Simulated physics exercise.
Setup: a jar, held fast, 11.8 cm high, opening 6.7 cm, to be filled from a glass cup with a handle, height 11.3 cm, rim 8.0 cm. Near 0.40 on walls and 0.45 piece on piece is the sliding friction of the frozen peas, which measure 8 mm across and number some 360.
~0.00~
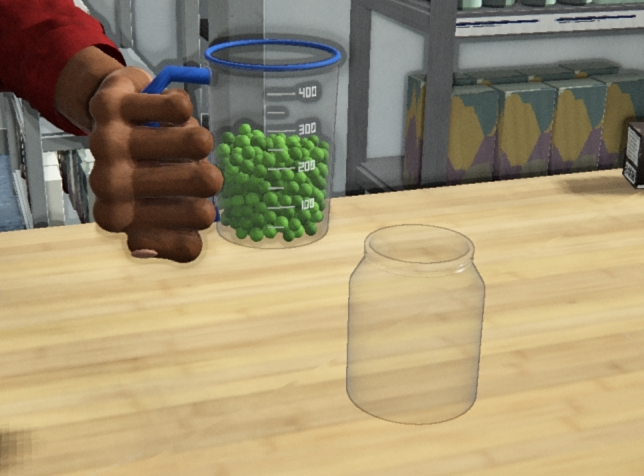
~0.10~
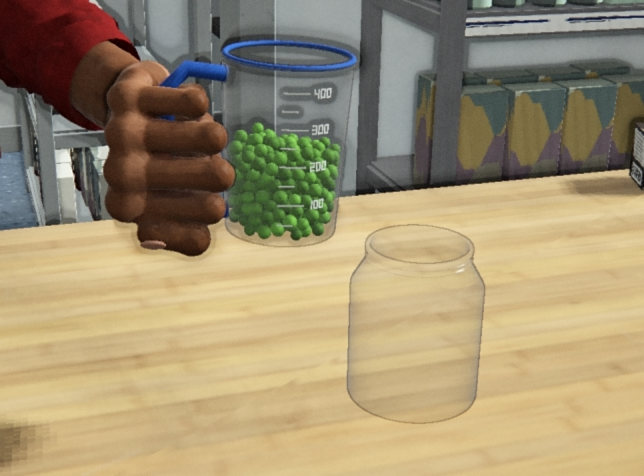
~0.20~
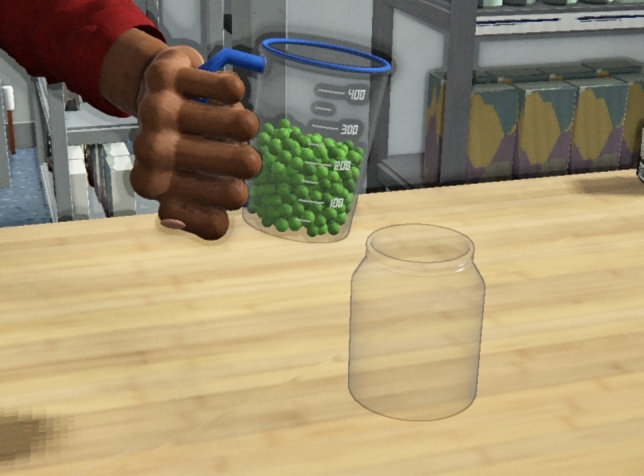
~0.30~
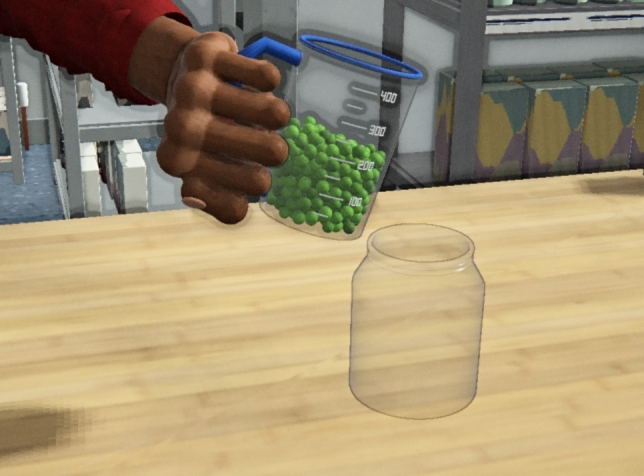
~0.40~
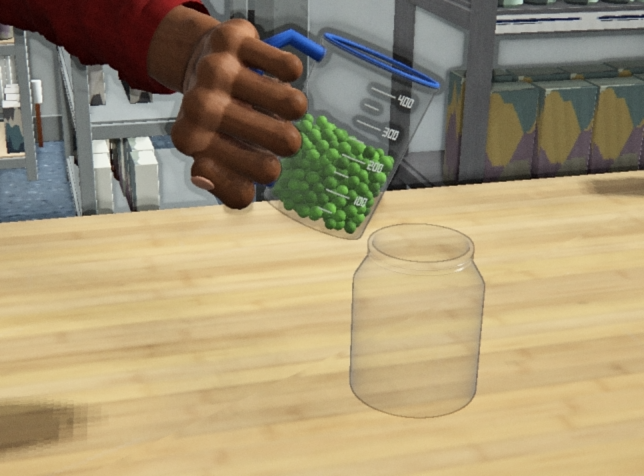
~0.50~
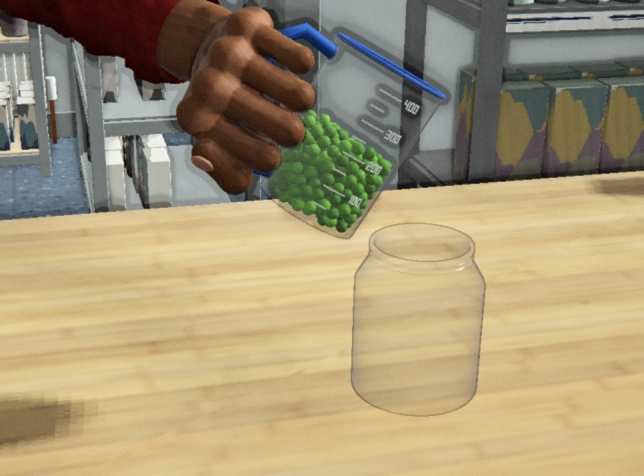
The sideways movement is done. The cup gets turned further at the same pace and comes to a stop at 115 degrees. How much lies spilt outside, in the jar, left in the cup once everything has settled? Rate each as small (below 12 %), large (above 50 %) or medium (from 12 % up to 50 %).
Spilt outside: Small; jar: Large; left in the cup: Small.
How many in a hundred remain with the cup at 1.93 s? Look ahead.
It comes out close to 30 per cent.
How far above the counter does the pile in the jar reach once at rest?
About 5.5 centimetres above the counter.
After 1.07 s, tilt 70 degrees; the cup holds 100 %, the jar 0 %.
Then, at 1.46 s, tilt 97 degrees; the cup holds 100 %, the jar 0 %.
After 1.93 s, tilt 115 degrees; the cup holds 30 %, the jar 60 %.
By 2.8 s all is still; spilt 0 %, jar 100 %, still above 0 %.
